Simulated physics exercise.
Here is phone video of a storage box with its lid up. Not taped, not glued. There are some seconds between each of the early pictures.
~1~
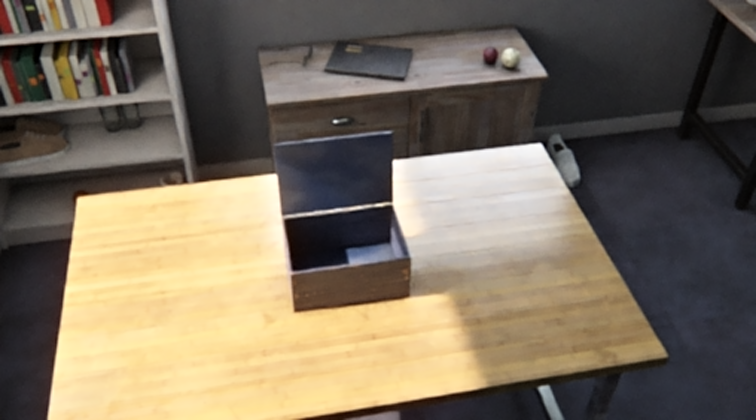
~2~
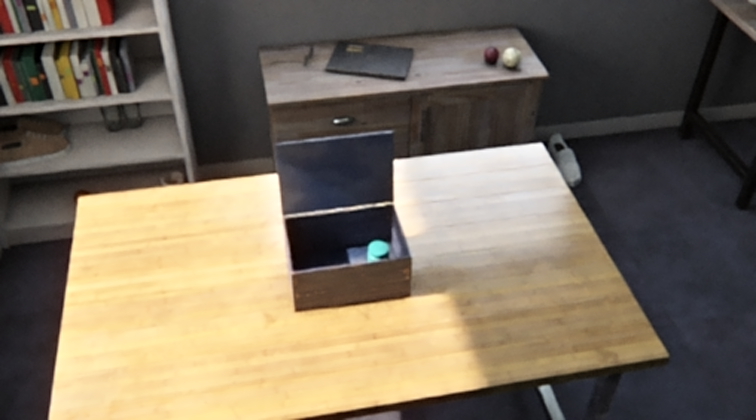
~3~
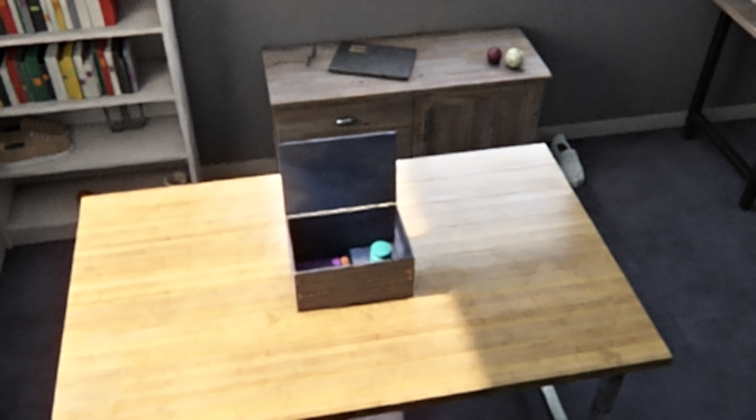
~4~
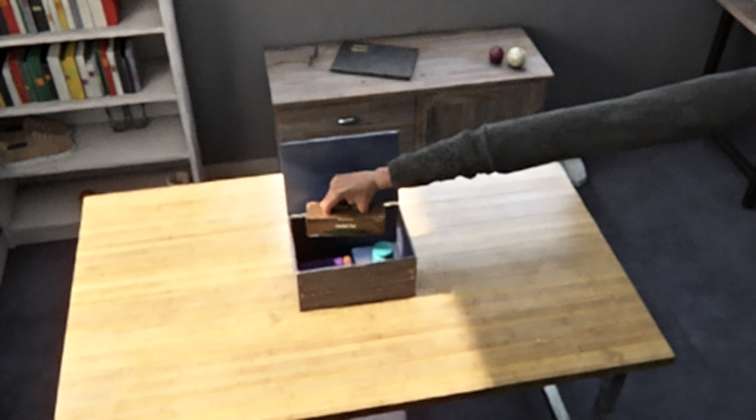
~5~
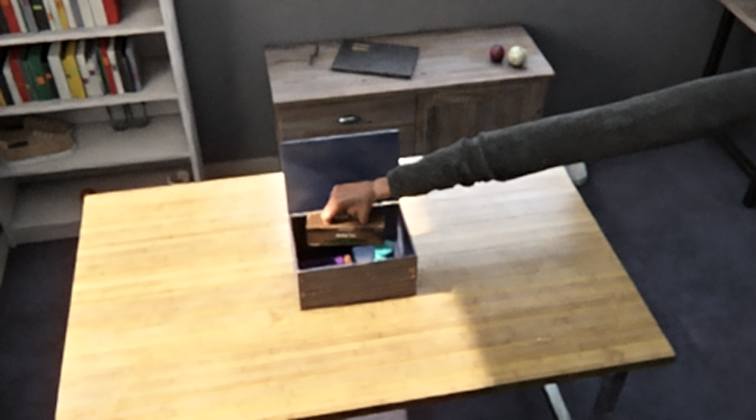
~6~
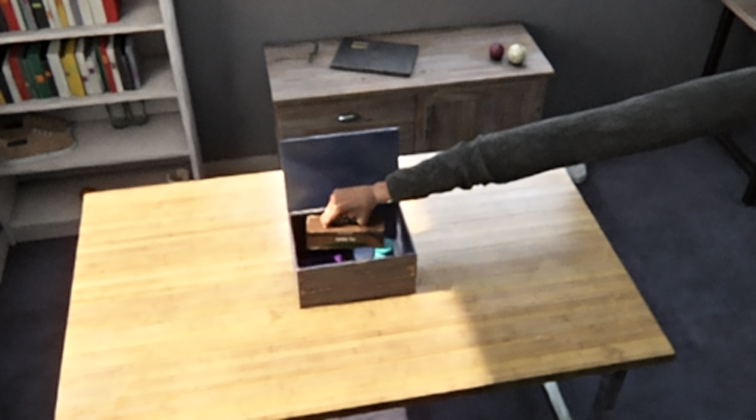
To begin with, an open dark box sits on a wooden table with a small pale item inside. A teal object appears in it, then a small purple and orange one. Finally, a long-sleeved arm reaches in from the right and lowers a brown carton into the box, still gripping it.
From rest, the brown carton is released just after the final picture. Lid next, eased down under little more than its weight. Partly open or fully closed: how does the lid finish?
Fully closed.
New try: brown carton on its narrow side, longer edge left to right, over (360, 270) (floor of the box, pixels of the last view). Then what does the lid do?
That way the lid ends up fully closed.
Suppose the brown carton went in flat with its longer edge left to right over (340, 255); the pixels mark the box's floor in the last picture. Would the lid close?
Then the box lid comes to rest down.
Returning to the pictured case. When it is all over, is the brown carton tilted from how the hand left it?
At the finish the brown carton goes crooked.
Then, 1.00 s after the last picture, lid starting down; brown carton on its side near (348, 245); purple shaker rolled about its own width.
Then, 1.80 s after the last picture, lid 43° above the rim; brown carton on its side near (348, 245); purple shaker rolled about its own width.
At rest, lid shut; tipped over in the box, brown carton; moved from the start, purple shaker; turquoise shaker in place. Seen from the same camera at the end, brown carton near (348, 245).
